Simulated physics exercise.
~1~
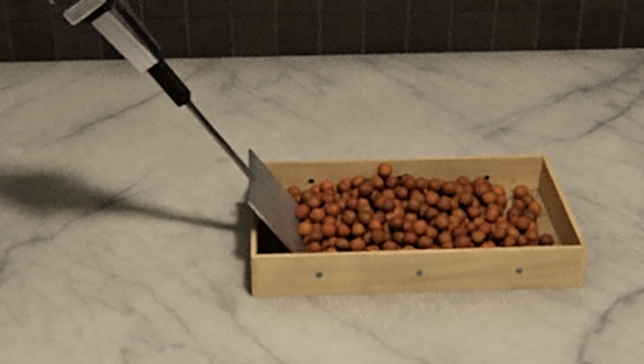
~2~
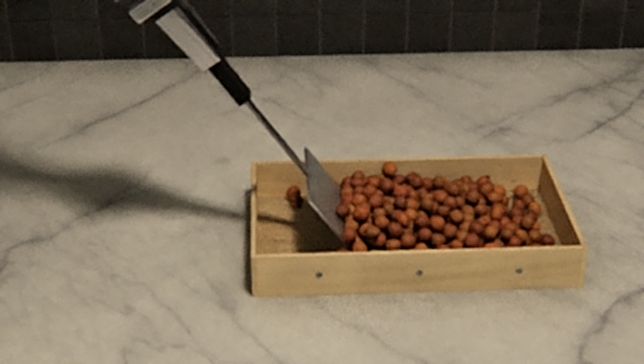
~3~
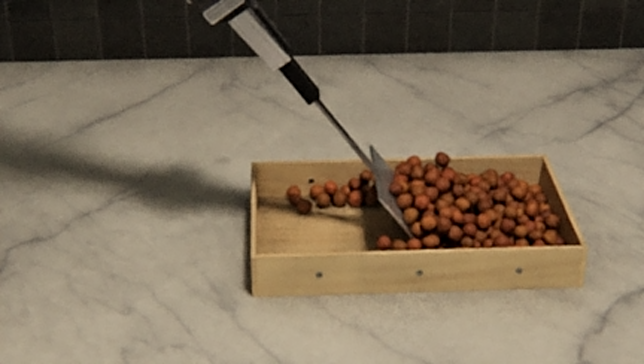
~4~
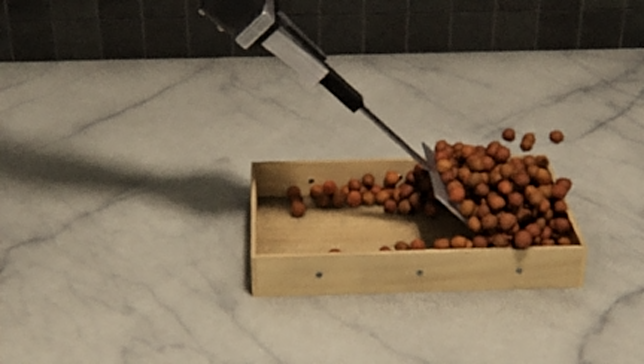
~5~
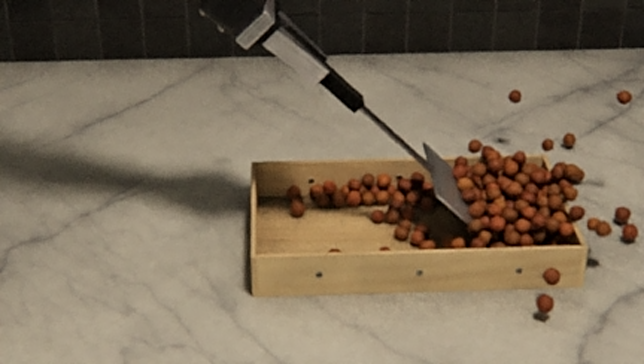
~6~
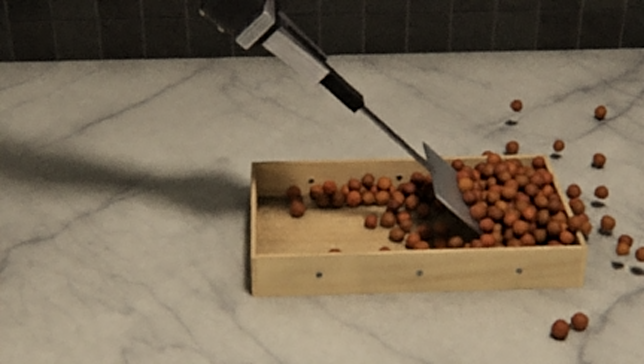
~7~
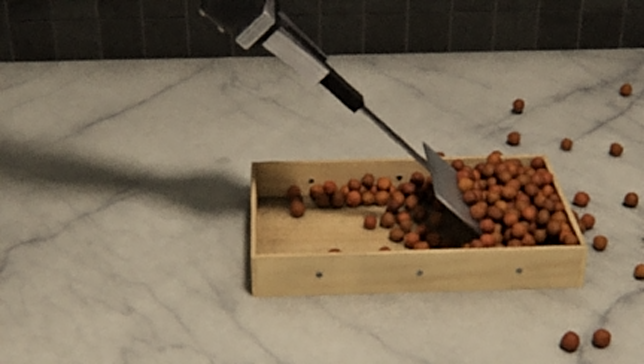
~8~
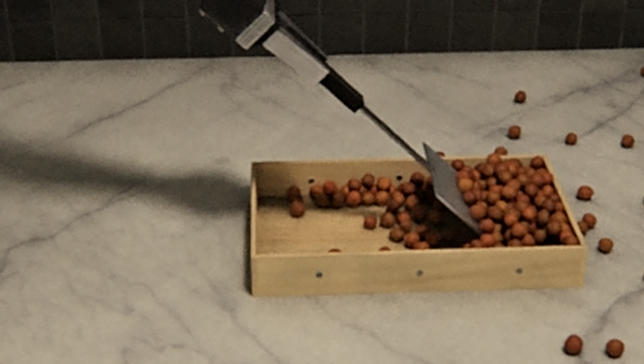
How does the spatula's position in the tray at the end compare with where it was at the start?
At the start the spatula is at the left end of the tray, and at the end it rests farther right, past the middle of the tray and against the heaped nuts.
